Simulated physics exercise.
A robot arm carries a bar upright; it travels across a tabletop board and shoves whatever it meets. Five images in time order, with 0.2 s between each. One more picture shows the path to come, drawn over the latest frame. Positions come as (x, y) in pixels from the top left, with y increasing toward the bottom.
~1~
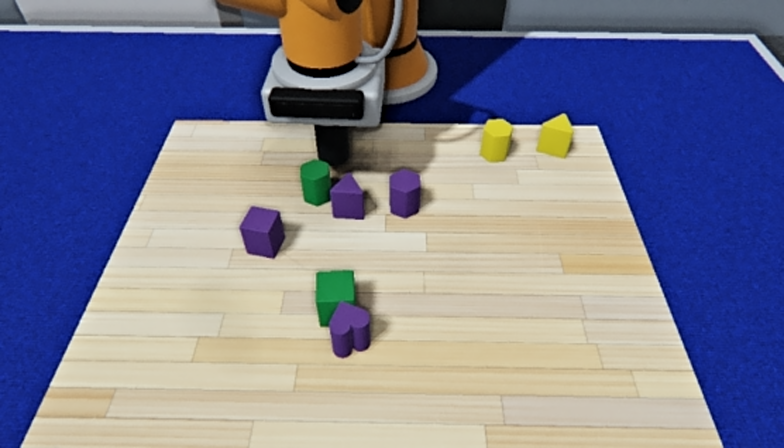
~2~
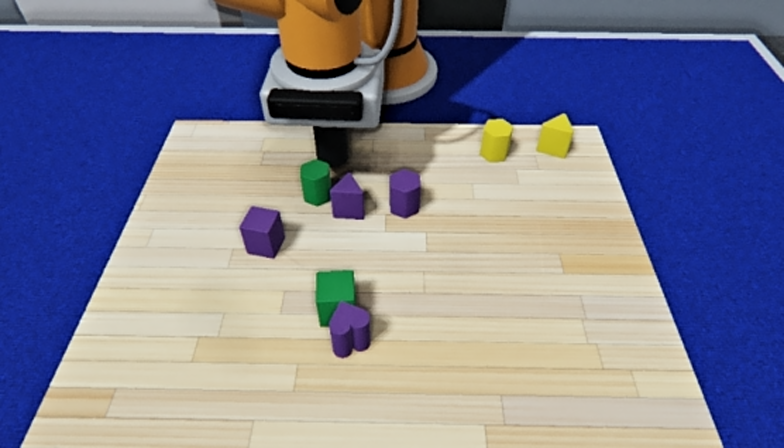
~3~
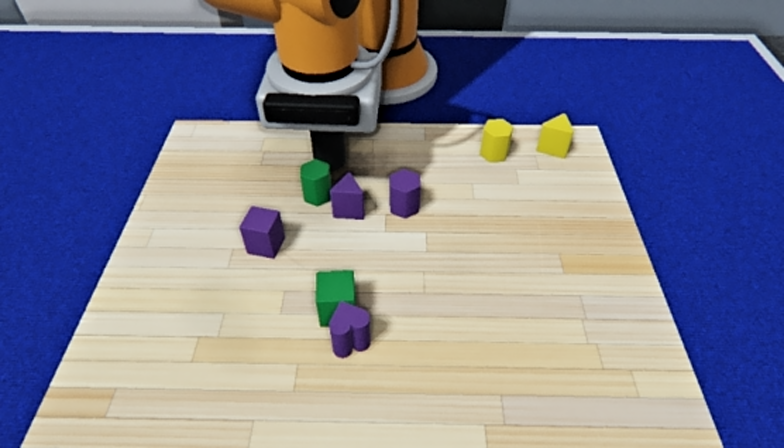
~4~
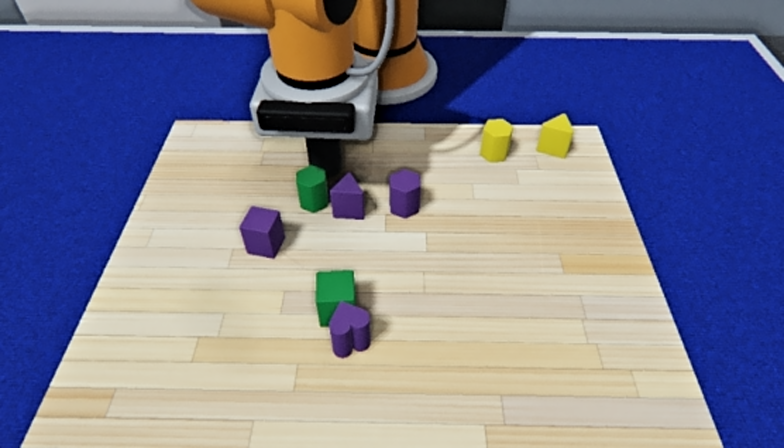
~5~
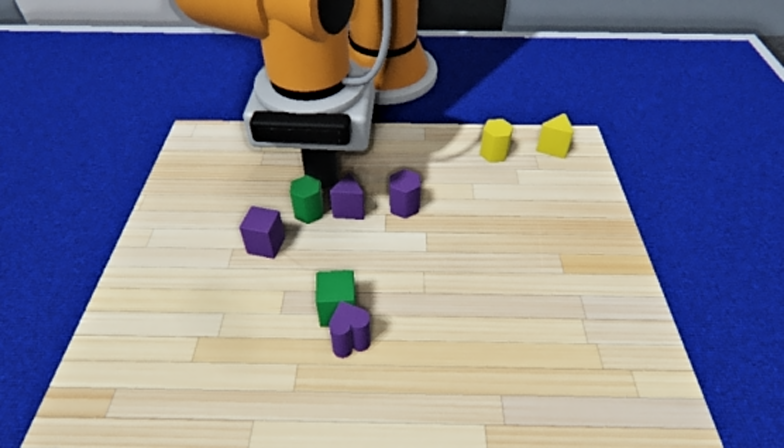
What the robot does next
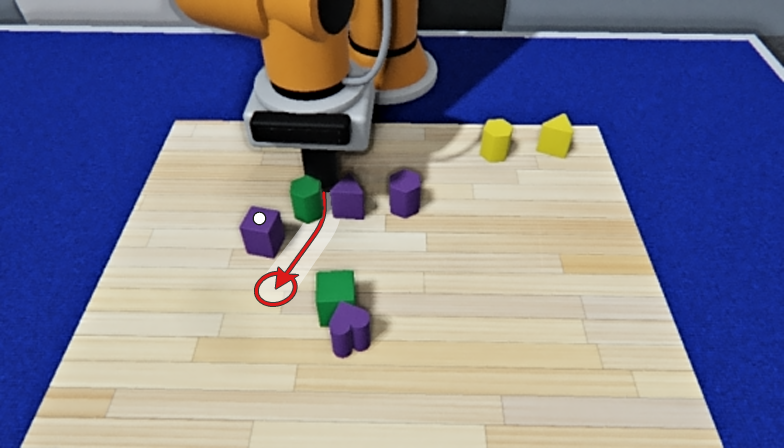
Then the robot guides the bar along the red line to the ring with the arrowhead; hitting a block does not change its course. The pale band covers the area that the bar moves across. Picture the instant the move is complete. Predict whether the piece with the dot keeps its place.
The piece with the dot will be pushed away from where it stands.
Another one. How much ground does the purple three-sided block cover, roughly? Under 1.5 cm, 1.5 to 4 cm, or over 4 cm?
Moves under 1.5 cm.
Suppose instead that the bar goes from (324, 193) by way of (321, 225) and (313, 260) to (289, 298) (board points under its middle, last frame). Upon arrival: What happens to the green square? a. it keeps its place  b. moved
I choose a.
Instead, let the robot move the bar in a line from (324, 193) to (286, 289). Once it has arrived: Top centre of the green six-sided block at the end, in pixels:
The centre of its top face lies at (252, 288).
The drawn path runs from (324, 193) via (321, 223) and (301, 254), ending at (276, 289); the dot is on the purple square.
On the path given first. One third of the way, bar (319, 208); purple square (253, 222); green six-sided block (290, 214), turned 40° clockwise; purple three-sided block (349, 189), turned 30° anticlockwise.
Two thirds of the way, bar (297, 241); purple square (229, 229), turned 20° clockwise; green six-sided block (259, 237), turned 105° clockwise; purple three-sided block (349, 189), turned 30° anticlockwise.
At the end, bar (272, 274); purple square (224, 229), turned 30° clockwise; green six-sided block (234, 253), turned 175° clockwise; green square not moved; purple three-sided block (349, 189), turned 30° anticlockwise; purple heart not moved.
